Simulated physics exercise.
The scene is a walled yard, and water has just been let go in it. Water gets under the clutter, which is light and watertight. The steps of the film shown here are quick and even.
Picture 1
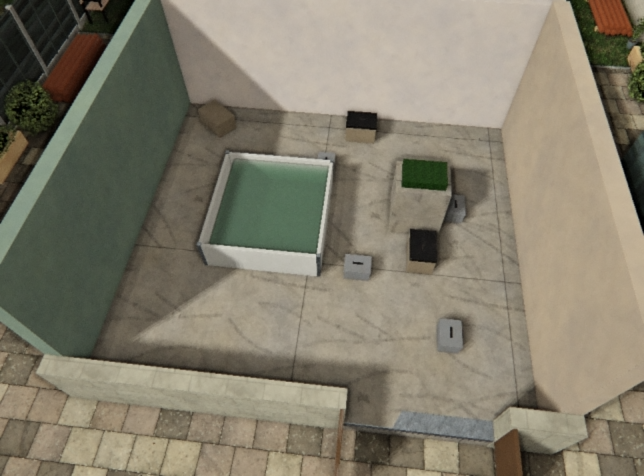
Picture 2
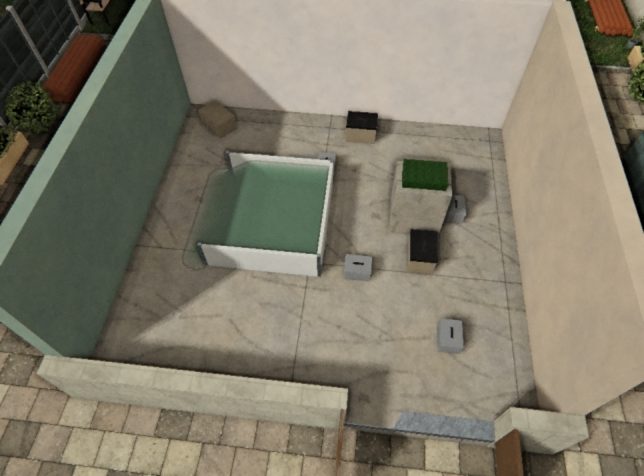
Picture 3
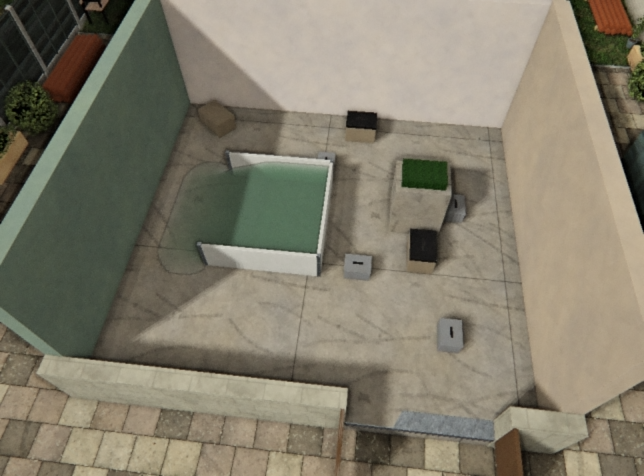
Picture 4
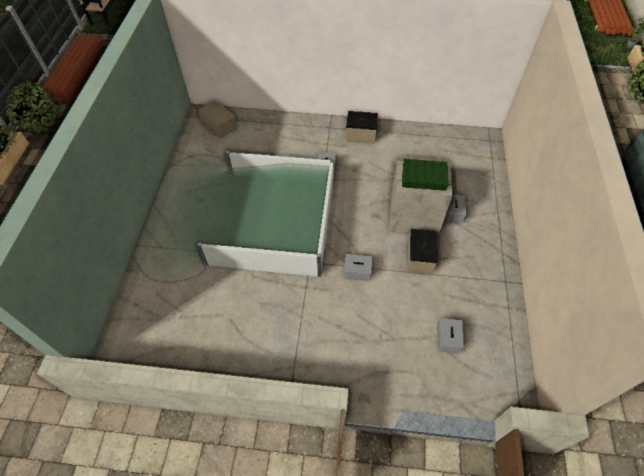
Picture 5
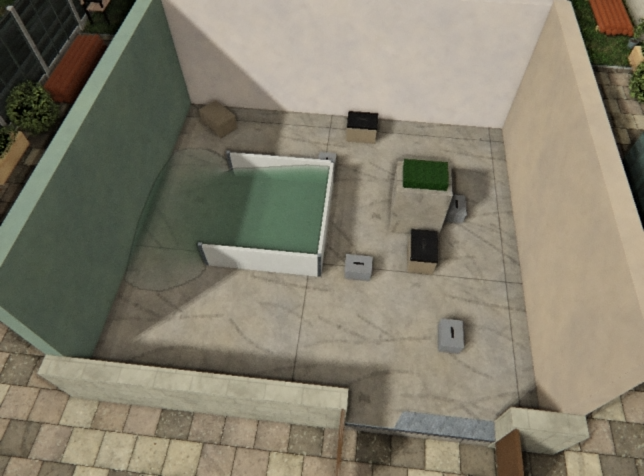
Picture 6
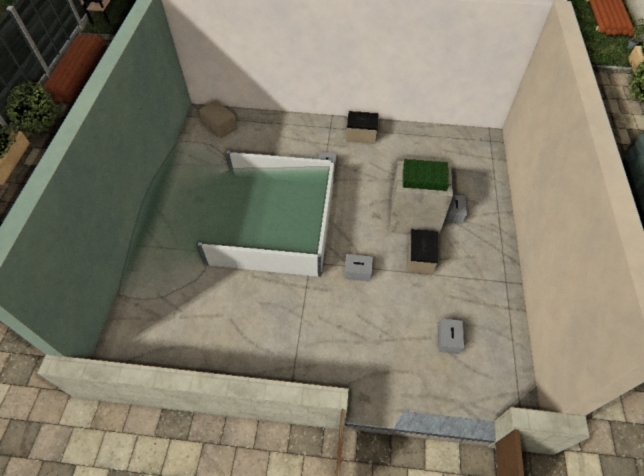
Walled yard seen from above, the left side of a white-walled pool vanishing and green water spreading left across the paving.
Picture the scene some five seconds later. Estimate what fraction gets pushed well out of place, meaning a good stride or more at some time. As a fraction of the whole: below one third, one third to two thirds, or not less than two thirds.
The fraction is below one third.
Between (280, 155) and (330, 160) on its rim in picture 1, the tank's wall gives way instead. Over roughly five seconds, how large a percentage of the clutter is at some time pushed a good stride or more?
I'd say around 40 per cent.
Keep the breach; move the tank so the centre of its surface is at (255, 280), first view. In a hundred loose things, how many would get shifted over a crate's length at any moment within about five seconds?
About 10 %.
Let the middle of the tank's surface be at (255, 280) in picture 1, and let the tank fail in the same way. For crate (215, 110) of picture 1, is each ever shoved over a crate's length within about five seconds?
Answer: Yes.
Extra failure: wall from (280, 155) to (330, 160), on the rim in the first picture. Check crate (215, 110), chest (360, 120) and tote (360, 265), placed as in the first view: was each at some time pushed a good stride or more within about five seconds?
Working through them in order, the first gets shoved clear, the second gets shoved clear and the last not displaced that far.
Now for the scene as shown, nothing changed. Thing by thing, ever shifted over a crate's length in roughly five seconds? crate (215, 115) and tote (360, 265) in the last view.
Each in turn - got displaced / didn't go far.
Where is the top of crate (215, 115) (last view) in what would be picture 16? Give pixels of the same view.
Close to (249, 107).
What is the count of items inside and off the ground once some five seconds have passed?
The answer is 1.
A moment on, 0 of 7 are well off their spots; 0 afloat.
Next, 1 of 7 are well off their spots; 0 afloat.
Later, 1 of 7 are well off their spots; 0 afloat.
In the end, 2 of 7 are well off their spots, and 2 have been at some point; 1 afloat.
